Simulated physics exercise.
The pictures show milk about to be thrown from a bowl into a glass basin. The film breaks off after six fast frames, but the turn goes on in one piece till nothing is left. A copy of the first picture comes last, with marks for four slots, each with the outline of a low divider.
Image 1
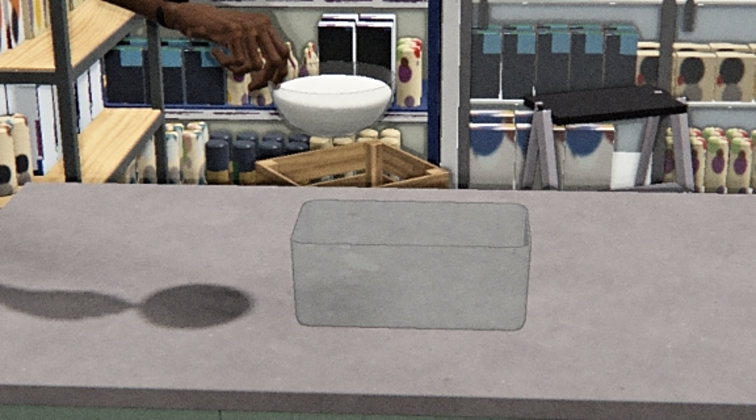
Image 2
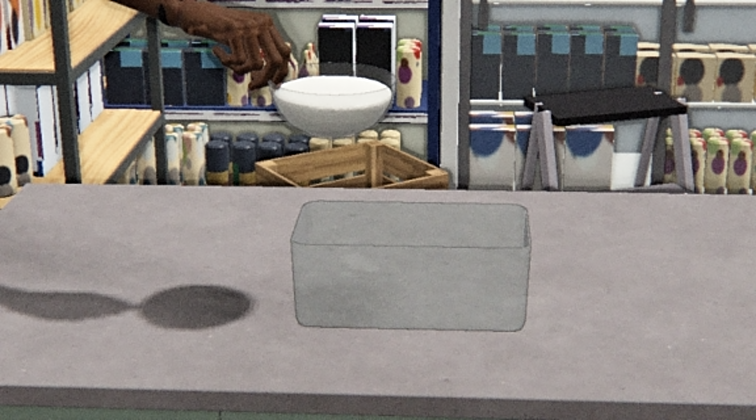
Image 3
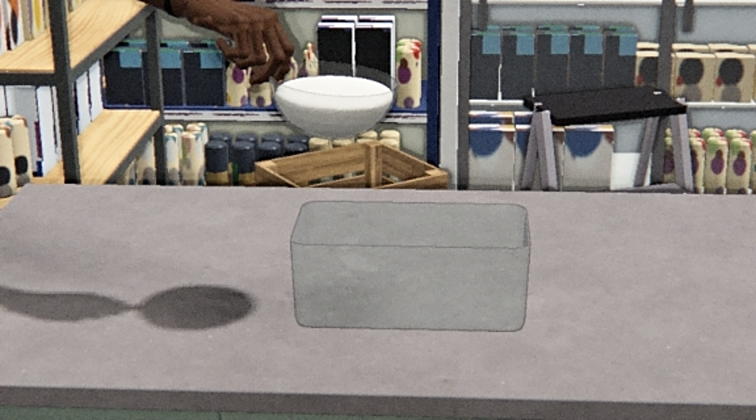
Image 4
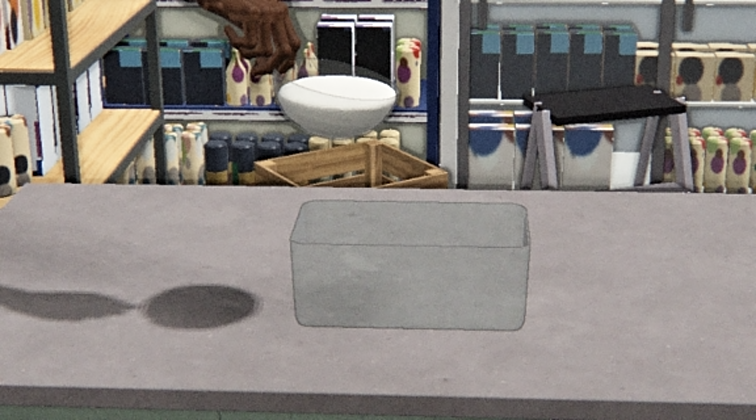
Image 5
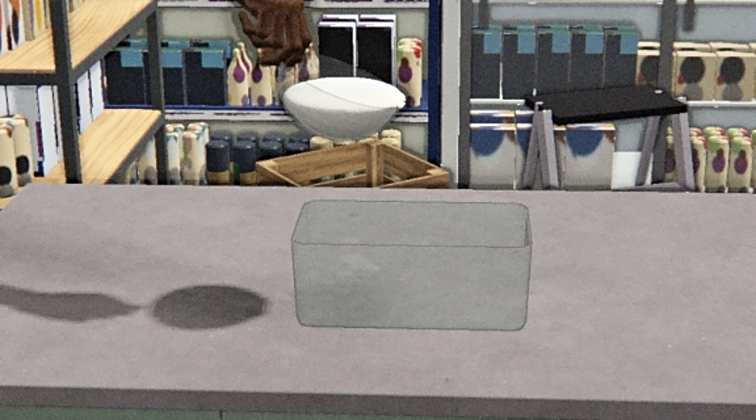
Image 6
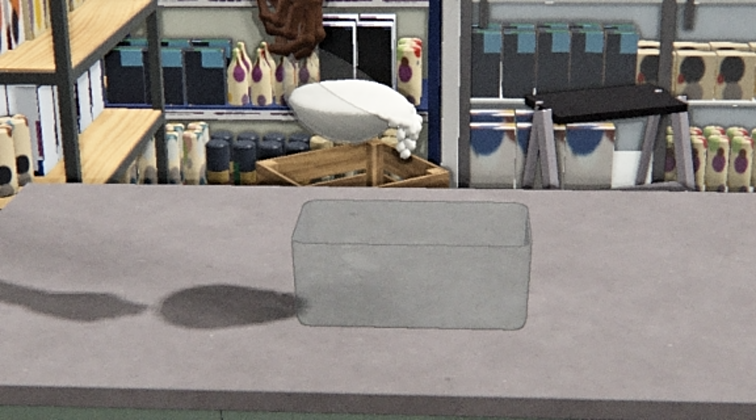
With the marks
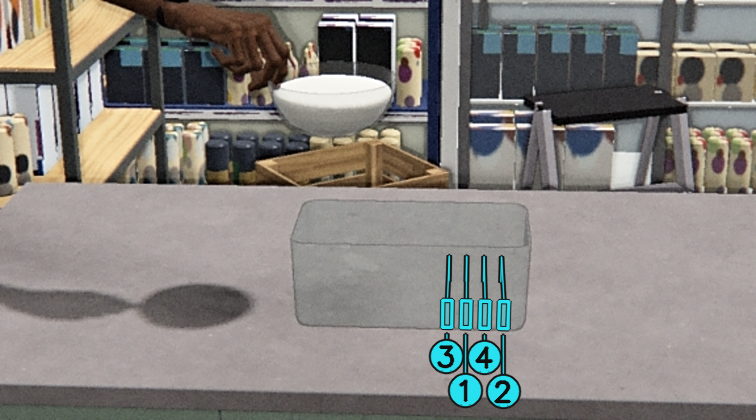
In what looks like a shop or storeroom, a still camera looks slightly down across a grey counter toward stocked shelves. A clear glass basin sits empty on the counter, while behind it a dark-skinned hand is beside a white bowl of milk, above a wooden crate. The bowl gradually tips rightward as the hand rises slightly, and white milk spills over its right lip in a short, lumpy stream.
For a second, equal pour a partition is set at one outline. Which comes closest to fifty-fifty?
The answer is position 3.
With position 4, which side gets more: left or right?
The left one.
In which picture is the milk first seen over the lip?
In picture 5.
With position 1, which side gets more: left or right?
The left one.
On the marked copy, 1 at (465, 334); 2 at (503, 335); 3 at (446, 334); 4 at (484, 335).
With 1, about 80 % ends left of the wall and 19 % right of it.
With 2, about 90 % ends left of the wall and 9 % right of it.
With 3, about 48 % ends left of the wall and 52 % right of it.
With 4, about 94 % ends left of the wall and 5 % right of it.
